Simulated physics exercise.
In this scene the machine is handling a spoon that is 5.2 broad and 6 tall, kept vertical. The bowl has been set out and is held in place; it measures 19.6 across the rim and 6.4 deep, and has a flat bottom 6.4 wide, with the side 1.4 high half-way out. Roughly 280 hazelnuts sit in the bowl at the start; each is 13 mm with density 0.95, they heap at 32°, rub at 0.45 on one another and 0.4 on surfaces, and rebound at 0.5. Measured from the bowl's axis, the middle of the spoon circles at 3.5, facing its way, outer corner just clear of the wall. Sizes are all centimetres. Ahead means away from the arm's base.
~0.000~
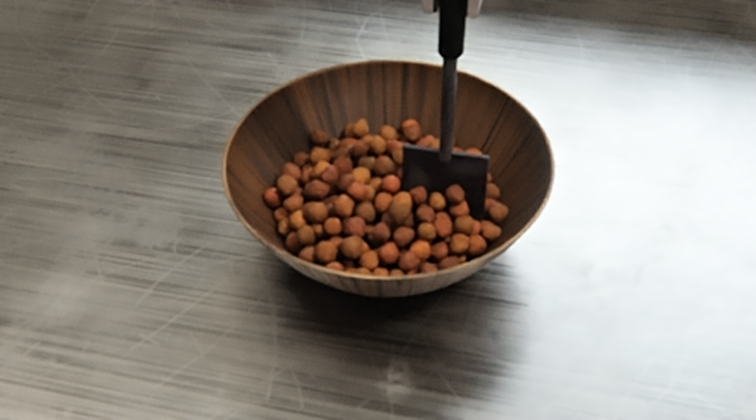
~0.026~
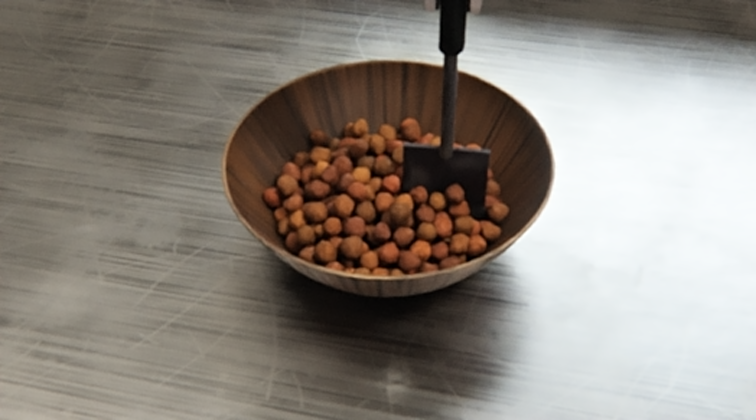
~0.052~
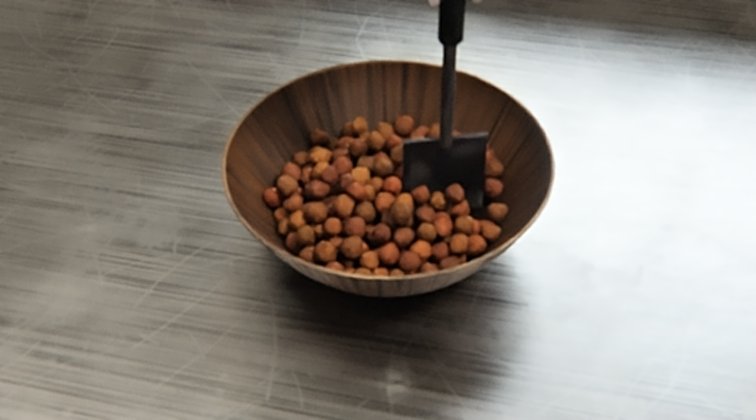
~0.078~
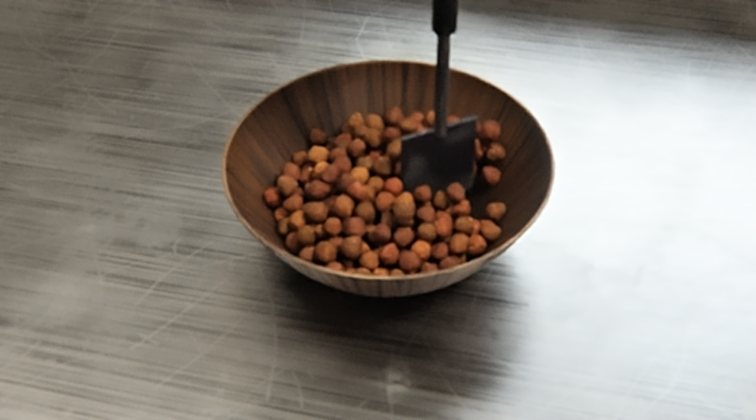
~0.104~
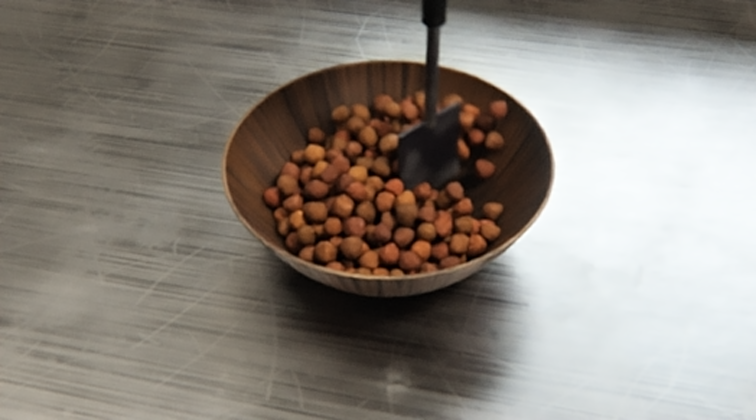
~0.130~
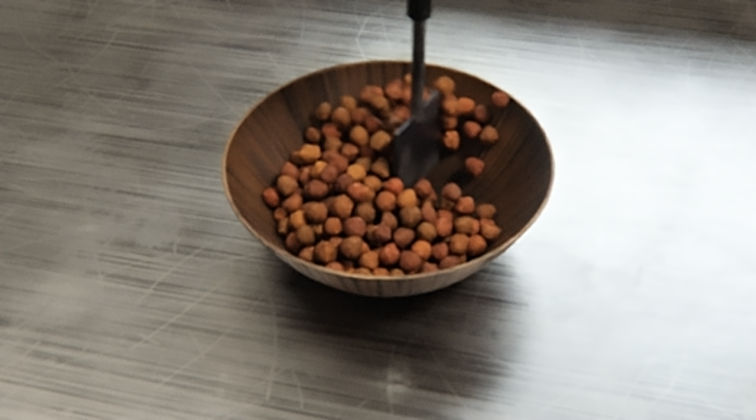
To begin with, a dark flat-bladed tool stands upright in a brown bowl of round, reddish-brown nuts on a streaked grey surface. The blade slowly starts to turn and sweeps toward the back of the bowl, drifting slightly left, pushing nuts up against the rear wall and scattering some rightward.
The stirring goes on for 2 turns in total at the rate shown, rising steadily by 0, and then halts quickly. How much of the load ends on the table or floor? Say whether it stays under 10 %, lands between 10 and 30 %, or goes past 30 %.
It lands between 10 and 30 %.
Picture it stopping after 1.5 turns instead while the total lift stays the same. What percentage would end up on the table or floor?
Roughly 15 per cent.
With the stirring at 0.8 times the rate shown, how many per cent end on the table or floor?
It would come to around 15 percent.
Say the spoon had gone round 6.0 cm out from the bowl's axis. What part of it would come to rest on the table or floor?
Near 5 %.
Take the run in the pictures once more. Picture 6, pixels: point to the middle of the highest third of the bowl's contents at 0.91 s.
Near (298, 219).
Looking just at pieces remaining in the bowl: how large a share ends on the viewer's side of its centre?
Roughly 40 per cent.
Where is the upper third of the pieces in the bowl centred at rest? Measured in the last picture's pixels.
It is centred near (468, 173).
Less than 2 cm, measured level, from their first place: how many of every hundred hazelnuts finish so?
Around 5 in a hundred, roughly.
By 0.52 s, 326° round, highest piece 9 above the table; 256 in the bowl, 17 on the table or floor, 3 in flight or on the tool.
By 0.91 s, 220° round, highest piece 8 above the table; 238 in the bowl, 38 on the table or floor.
By 1.31 s, 0° round, highest piece 7 above the table; 222 in the bowl, 53 on the table or floor, 1 in flight or on the tool.
By 2.01 s, 0° round, highest piece 7 above the table; 222 in the bowl, 54 on the table or floor.
Final count, 222 in the bowl, 54 on the table or floor. That is 20 % on the table or floor.
